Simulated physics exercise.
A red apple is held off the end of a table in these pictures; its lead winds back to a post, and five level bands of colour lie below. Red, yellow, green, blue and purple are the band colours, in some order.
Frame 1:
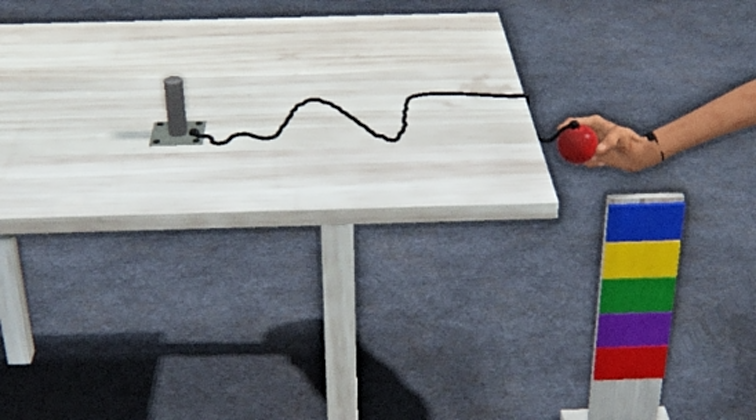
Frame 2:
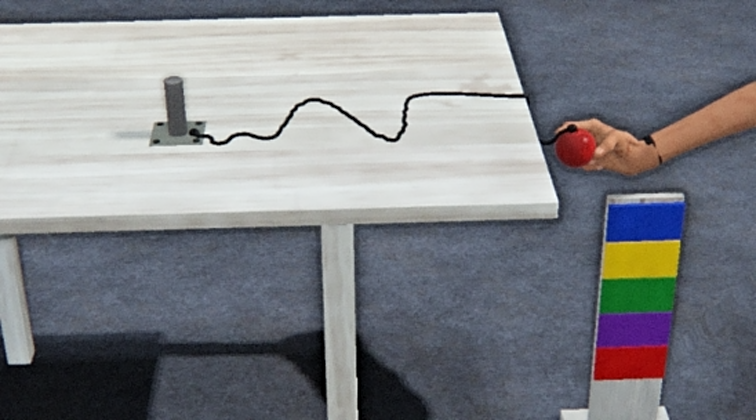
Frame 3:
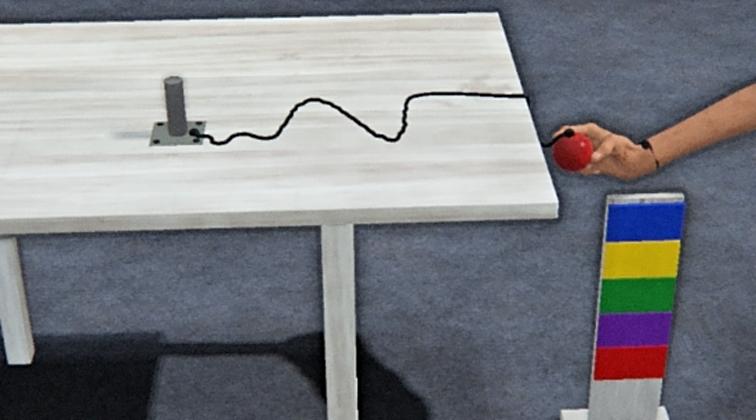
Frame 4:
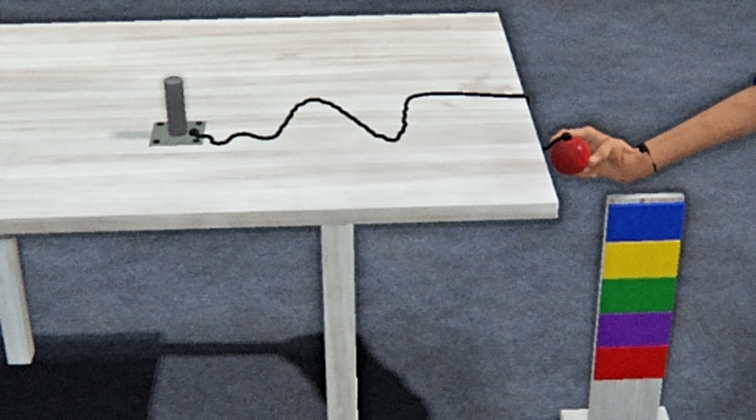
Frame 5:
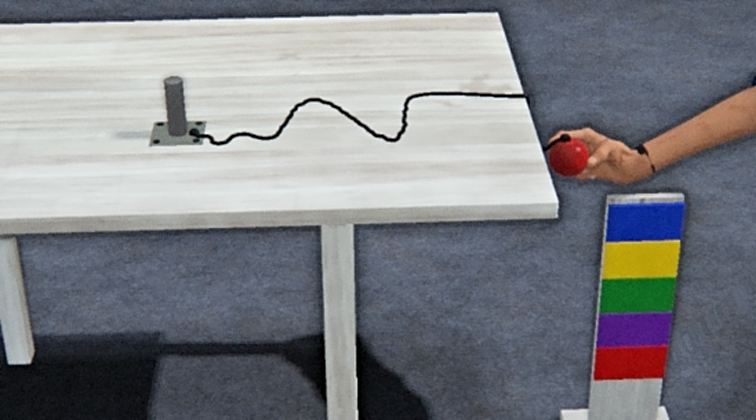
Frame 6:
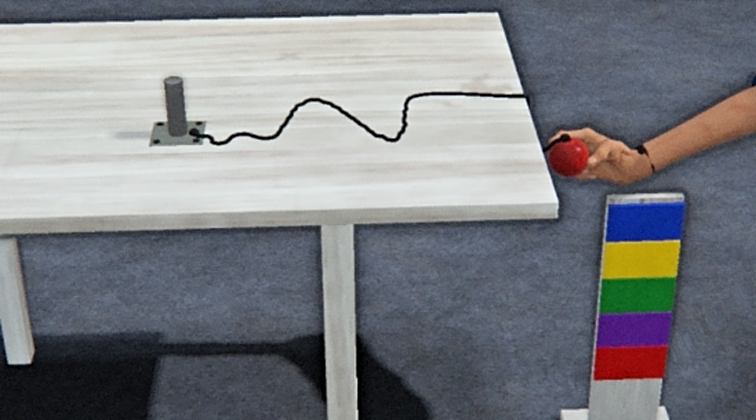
A hand reaching in from the right holds a red apple just off the end of a pale wooden table, seen from slightly above against a blue-grey floor. A dark wavy lead runs back across the tabletop to a grey post, and below the hand stands an upright board banded blue, yellow, green, purple and red. The hand shifts the apple very slightly left and down, then keeps still, while the view stays fixed.
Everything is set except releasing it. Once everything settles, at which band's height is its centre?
Its centre settles level with the red band.
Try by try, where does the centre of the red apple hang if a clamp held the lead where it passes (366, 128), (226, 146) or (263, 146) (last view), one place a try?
The pixel places are (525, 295), (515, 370) and (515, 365), one per try.
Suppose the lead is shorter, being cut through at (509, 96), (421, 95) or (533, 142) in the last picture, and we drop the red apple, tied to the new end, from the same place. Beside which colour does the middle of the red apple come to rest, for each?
Try 1 - green; try 2 - blue; try 3 - purple.
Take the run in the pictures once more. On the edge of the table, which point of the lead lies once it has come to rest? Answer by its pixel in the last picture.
It's the piece you see at (399, 137).
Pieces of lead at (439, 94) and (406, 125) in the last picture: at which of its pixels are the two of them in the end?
First one close to (521, 224), second close to (528, 143).
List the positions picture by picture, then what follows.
In the first picture, red apple (578, 144); blue (645, 224); yellow (642, 261); green (638, 296); purple (634, 331); red (631, 364).
In the second picture, red apple (576, 148); lead through (233, 136) (296, 109) (366, 127) (406, 109) (496, 96).
In the third picture, red apple (573, 152).
In the fourth picture, red apple (570, 156); lead through (233, 136) (296, 109) (366, 127) (406, 109) (496, 96).
In the fifth picture, red apple (568, 157).
In the sixth picture, red apple (568, 157); lead through (233, 136) (296, 109) (366, 127) (406, 109) (496, 96).
A little later, apple near (512, 353); level with purple.
Next, apple near (514, 379); level with red.
When it is over, apple near (513, 380); level with red. Its middle rests at the red band.
